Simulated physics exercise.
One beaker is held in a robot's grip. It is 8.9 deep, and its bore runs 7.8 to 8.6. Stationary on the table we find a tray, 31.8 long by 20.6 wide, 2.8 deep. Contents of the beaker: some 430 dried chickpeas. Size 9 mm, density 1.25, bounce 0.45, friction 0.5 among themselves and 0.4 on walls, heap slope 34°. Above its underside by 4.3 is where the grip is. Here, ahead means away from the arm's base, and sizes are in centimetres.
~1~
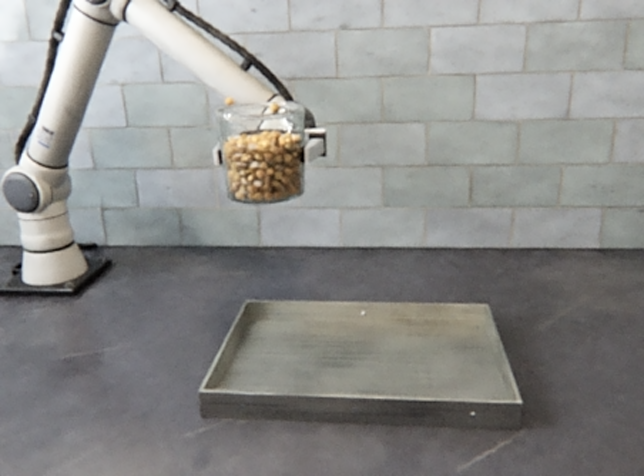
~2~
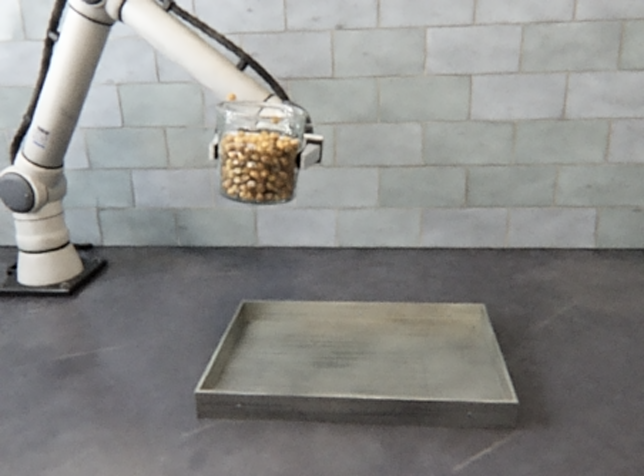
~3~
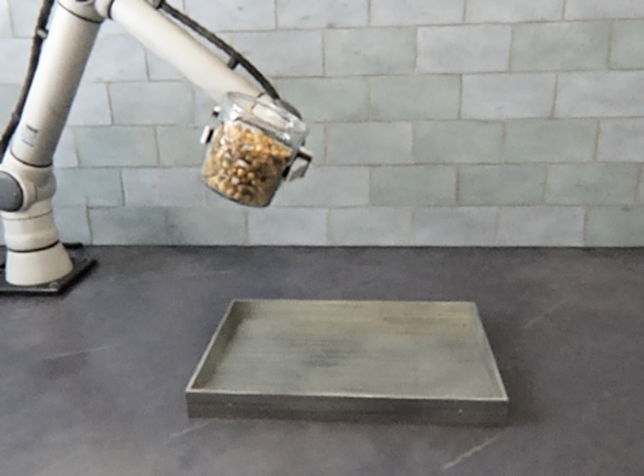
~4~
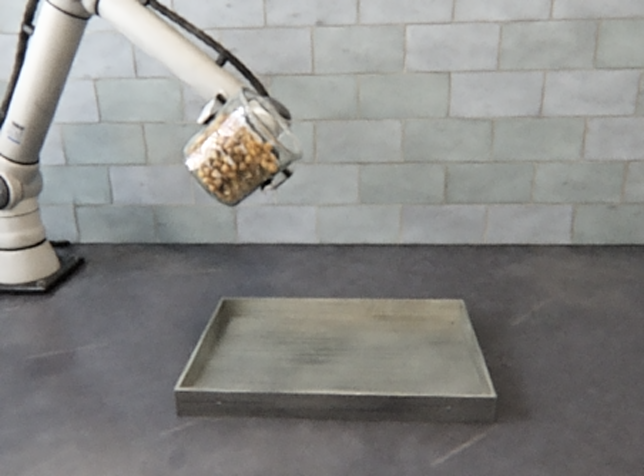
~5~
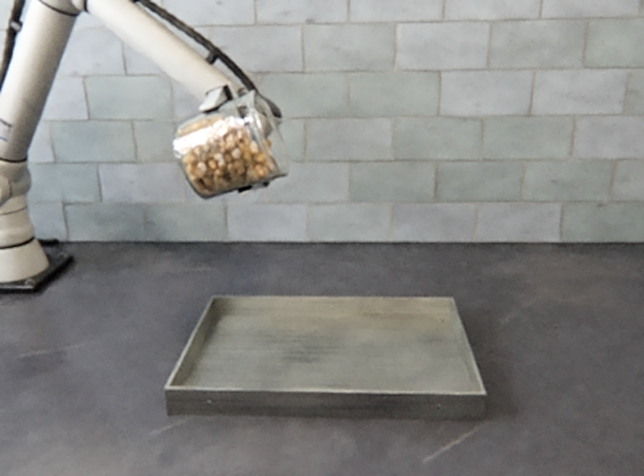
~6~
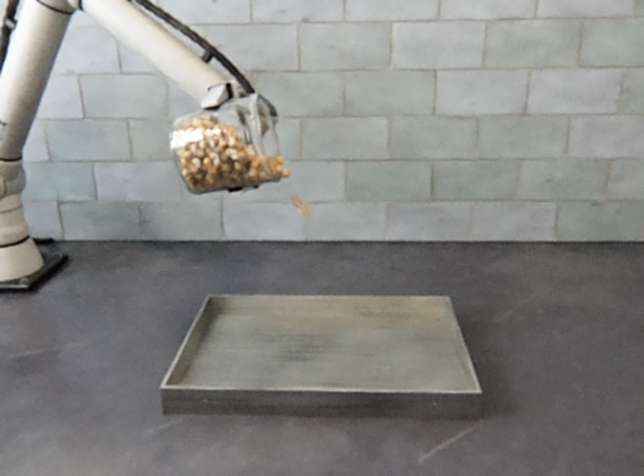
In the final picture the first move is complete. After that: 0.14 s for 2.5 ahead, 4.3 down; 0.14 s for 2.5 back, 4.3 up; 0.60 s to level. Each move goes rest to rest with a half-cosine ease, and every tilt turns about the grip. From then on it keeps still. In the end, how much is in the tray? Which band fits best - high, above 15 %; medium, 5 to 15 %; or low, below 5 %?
Medium, 5 to 15 %.
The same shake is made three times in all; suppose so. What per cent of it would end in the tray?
It would come to around 20 %.
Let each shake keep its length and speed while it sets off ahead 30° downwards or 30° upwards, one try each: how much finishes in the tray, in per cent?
Try one gives about 25 in a hundred, try two about 55 in a hundred.
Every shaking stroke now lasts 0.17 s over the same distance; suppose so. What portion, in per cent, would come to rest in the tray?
Roughly 5 in a hundred.
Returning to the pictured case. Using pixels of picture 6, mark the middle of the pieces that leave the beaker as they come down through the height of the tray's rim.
Close to pixel (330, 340).
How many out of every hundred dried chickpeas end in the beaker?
Around 90 per cent.
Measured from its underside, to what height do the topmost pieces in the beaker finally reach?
9.0 cm.
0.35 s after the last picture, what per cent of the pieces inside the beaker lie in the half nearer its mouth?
Some 35 percent is in that half.
Then, 0.35 s on, tilted 75° forward, highest piece 28 above the table; 397 in the beaker, 11 in the tray, 20 in flight or on a rim.
Then, 0.70 s on, tilted 15° forward, highest piece 29 above the table; 392 in the beaker, 35 in the tray, 1 in flight or on a rim.
Then, 1.08 s on, level, highest piece 30 above the table; 392 in the beaker, 36 in the tray.
Then, 2.13 s on, level, highest piece 30 above the table; 392 in the beaker, 36 in the tray.
In the end, 392 in the beaker, 36 in the tray. That is 8 % in the tray.
